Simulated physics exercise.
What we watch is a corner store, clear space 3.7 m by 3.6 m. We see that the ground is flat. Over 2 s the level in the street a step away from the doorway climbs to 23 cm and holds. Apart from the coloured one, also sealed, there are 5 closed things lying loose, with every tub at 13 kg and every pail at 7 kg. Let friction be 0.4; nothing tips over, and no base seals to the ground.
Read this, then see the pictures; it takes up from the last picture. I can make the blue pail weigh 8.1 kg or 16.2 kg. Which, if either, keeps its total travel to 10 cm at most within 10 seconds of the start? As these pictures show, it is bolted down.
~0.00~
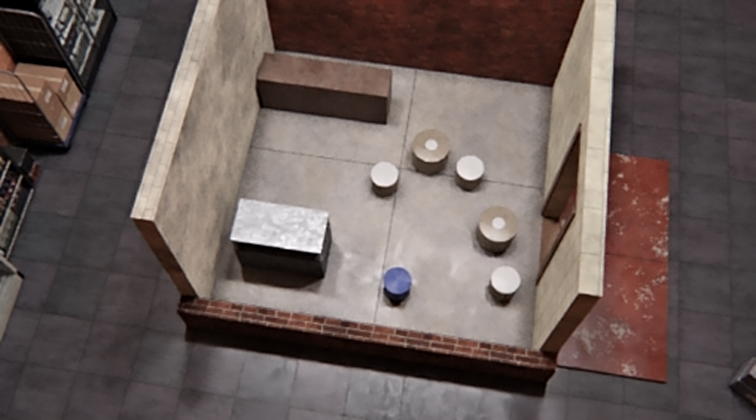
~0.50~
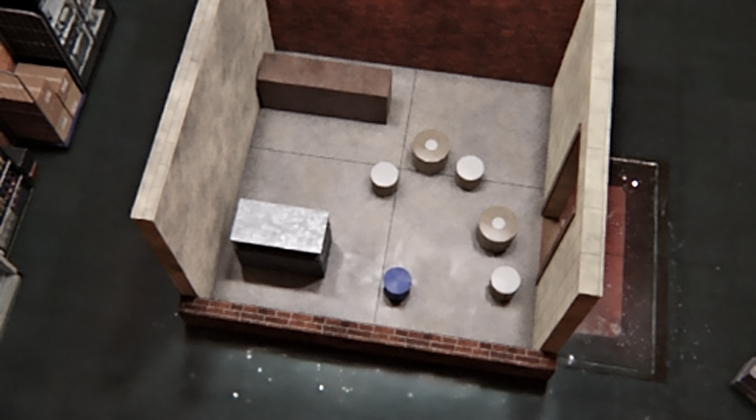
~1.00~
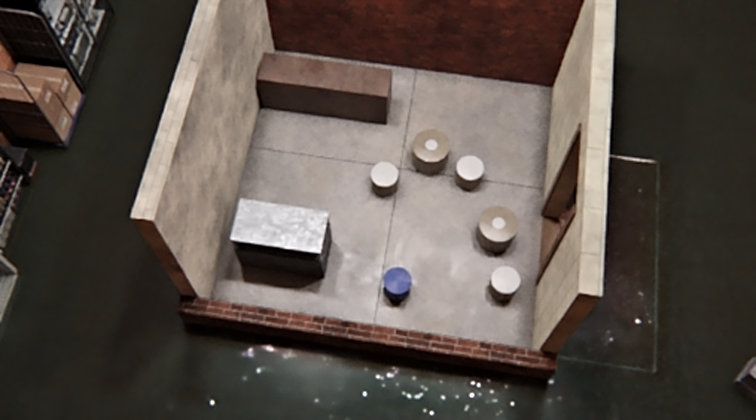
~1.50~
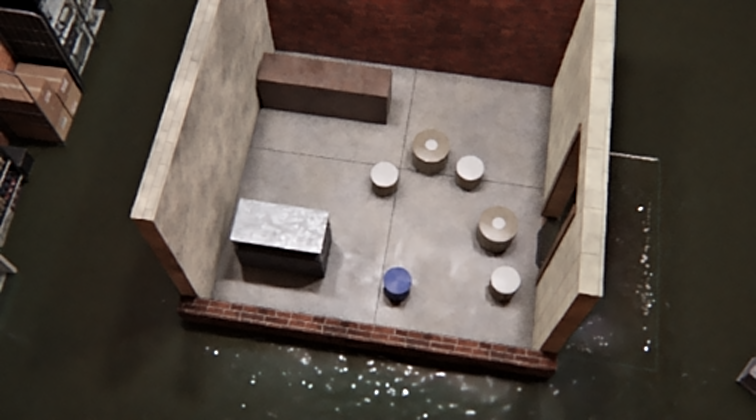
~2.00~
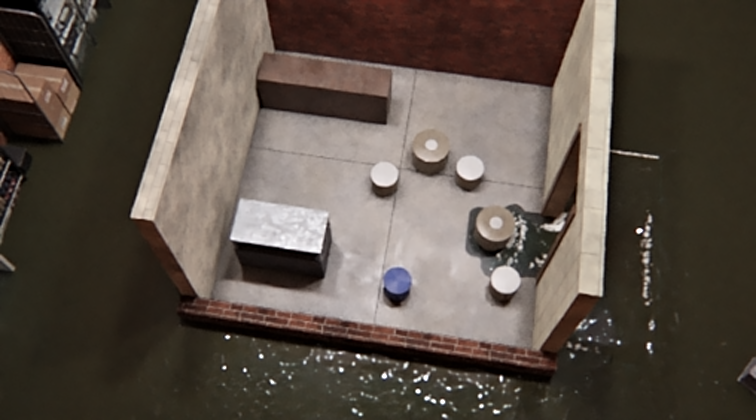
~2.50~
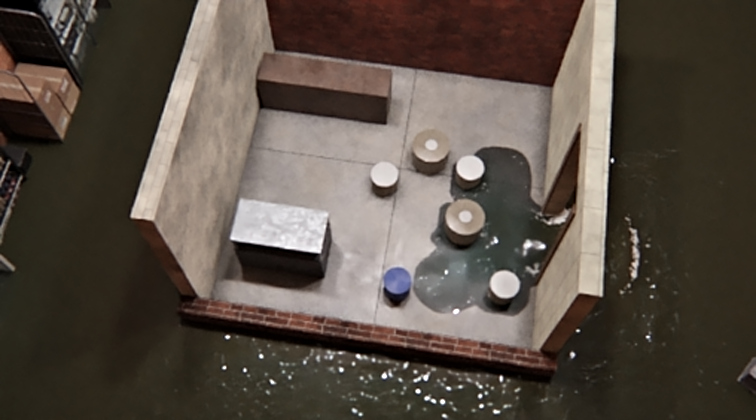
Heavier wins.
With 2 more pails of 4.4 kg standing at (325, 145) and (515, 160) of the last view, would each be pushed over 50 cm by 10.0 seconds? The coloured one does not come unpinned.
In the order given, beyond the mark and then within the mark.
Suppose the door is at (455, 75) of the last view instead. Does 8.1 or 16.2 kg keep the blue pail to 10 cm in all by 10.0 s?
Well, then the greater option is needed.
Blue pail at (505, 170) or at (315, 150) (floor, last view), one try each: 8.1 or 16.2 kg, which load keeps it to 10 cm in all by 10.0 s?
Well, first the light mass is sufficient, and next only the heavy mass succeeds.
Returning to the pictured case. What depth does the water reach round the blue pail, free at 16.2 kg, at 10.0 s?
10 cm, roughly.
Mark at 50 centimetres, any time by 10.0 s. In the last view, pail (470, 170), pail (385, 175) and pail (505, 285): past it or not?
Exceeded, Exceeded, Not exceeded, in that order.
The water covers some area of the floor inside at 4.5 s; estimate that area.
Wet: Near 10.0 m2.
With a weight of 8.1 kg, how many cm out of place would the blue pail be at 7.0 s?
60 cm.
After 3.5 s the blue pail would be 19 cm from its start with 8.1 kg and 0 cm from its start with 16.2 kg; 6 cm of water round it then.
After 4.5 s the blue pail would be 46 cm from its start with 8.1 kg and 0 cm from its start with 16.2 kg; 4 cm of water round it then.
After 7.0 s the blue pail would be 67 cm from its start with 8.1 kg and 0 cm from its start with 16.2 kg; 7 cm of water round it then.
After 10.0 s the blue pail would be 140 cm from its start with 8.1 kg and 0 cm from its start with 16.2 kg; 10 cm of water round it then.
